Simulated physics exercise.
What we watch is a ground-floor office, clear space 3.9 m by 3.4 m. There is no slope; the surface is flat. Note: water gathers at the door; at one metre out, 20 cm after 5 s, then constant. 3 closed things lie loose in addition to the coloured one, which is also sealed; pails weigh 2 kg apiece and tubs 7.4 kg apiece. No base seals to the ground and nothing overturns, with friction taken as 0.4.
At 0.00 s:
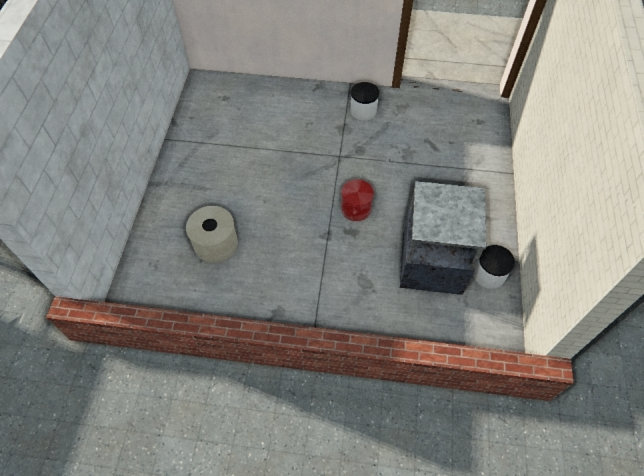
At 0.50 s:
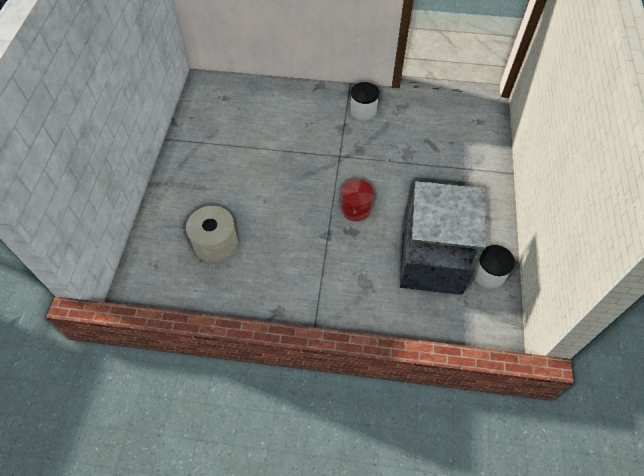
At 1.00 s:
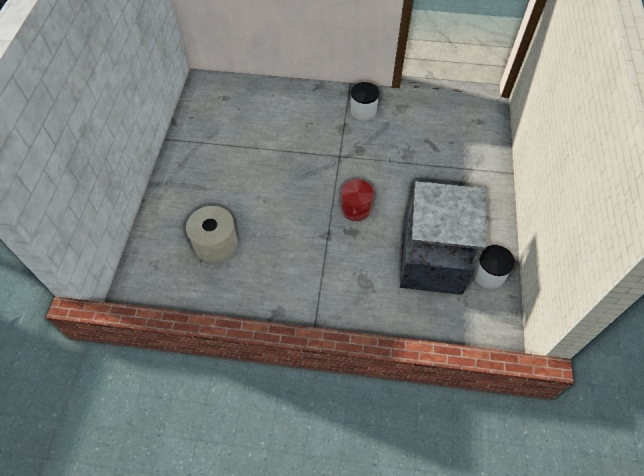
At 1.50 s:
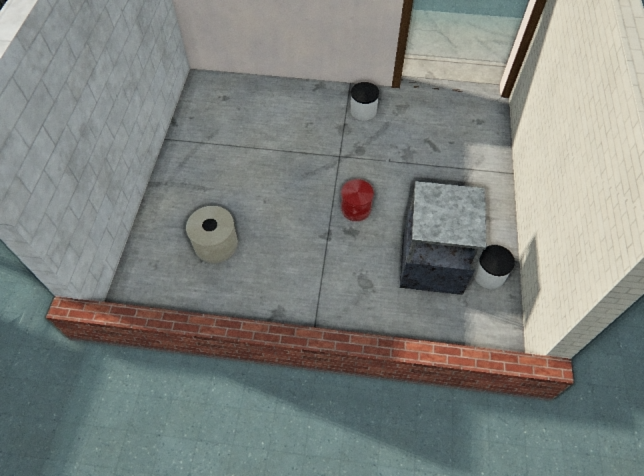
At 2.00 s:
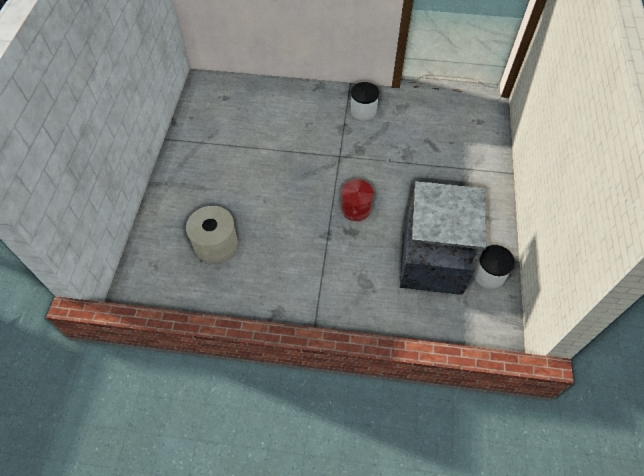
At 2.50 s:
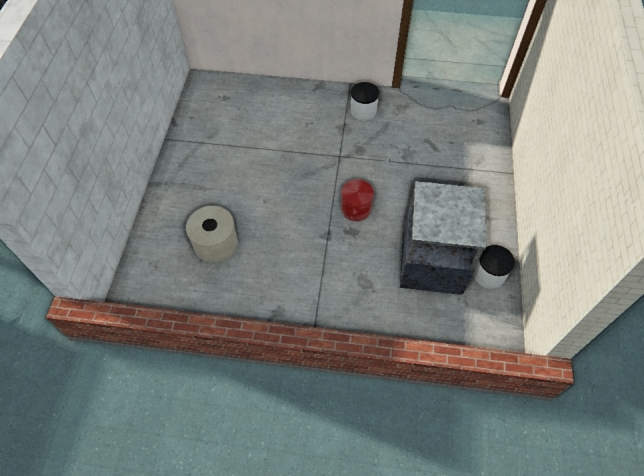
The clip opens on a walled room with a red object, a grey block and pale cylinders on its dry, flat floor. Bluish water spreads over the paving outside, then covers the pale strip in the back doorway. Finally, a shallow edge of water slips just inside, while the objects stay still.
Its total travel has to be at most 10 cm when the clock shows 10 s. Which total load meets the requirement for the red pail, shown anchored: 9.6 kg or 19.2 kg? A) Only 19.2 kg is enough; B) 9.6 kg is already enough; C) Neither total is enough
The answer is A.
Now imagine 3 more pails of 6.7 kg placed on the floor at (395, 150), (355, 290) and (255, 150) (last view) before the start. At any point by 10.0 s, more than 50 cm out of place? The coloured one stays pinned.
Answer by position: Outside the range; outside the range; inside the range.
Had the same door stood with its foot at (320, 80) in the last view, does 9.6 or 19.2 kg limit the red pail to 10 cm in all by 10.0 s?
Under that setup, the light option succeeds.
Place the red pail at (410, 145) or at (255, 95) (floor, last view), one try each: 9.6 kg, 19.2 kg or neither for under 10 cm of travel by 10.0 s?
In order: Only the heavier one succeeds; even the lighter mass works.
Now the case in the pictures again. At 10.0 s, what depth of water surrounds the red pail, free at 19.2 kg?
Something like 8 centimetres.
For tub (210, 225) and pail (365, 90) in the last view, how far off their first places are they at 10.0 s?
Shifts: 40 cm / 10 cm.
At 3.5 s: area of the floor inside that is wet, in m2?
Near 1.5 m2 in all.
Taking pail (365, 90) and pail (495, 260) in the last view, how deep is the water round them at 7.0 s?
Around 1 cm and 5 cm.
After 3.5 s the red pail would be 0 cm from its start with 9.6 kg and 0 cm from its start with 19.2 kg; 0 cm of water round it then.
After 4.5 s the red pail would be 0 cm from its start with 9.6 kg and 0 cm from its start with 19.2 kg; 2 cm of water round it then.
After 7.0 s the red pail would be 24 cm from its start with 9.6 kg and 0 cm from its start with 19.2 kg; 7 cm of water round it then.
After 10.0 s the red pail would be 73 cm from its start with 9.6 kg and 0 cm from its start with 19.2 kg; 8 cm of water round it then.
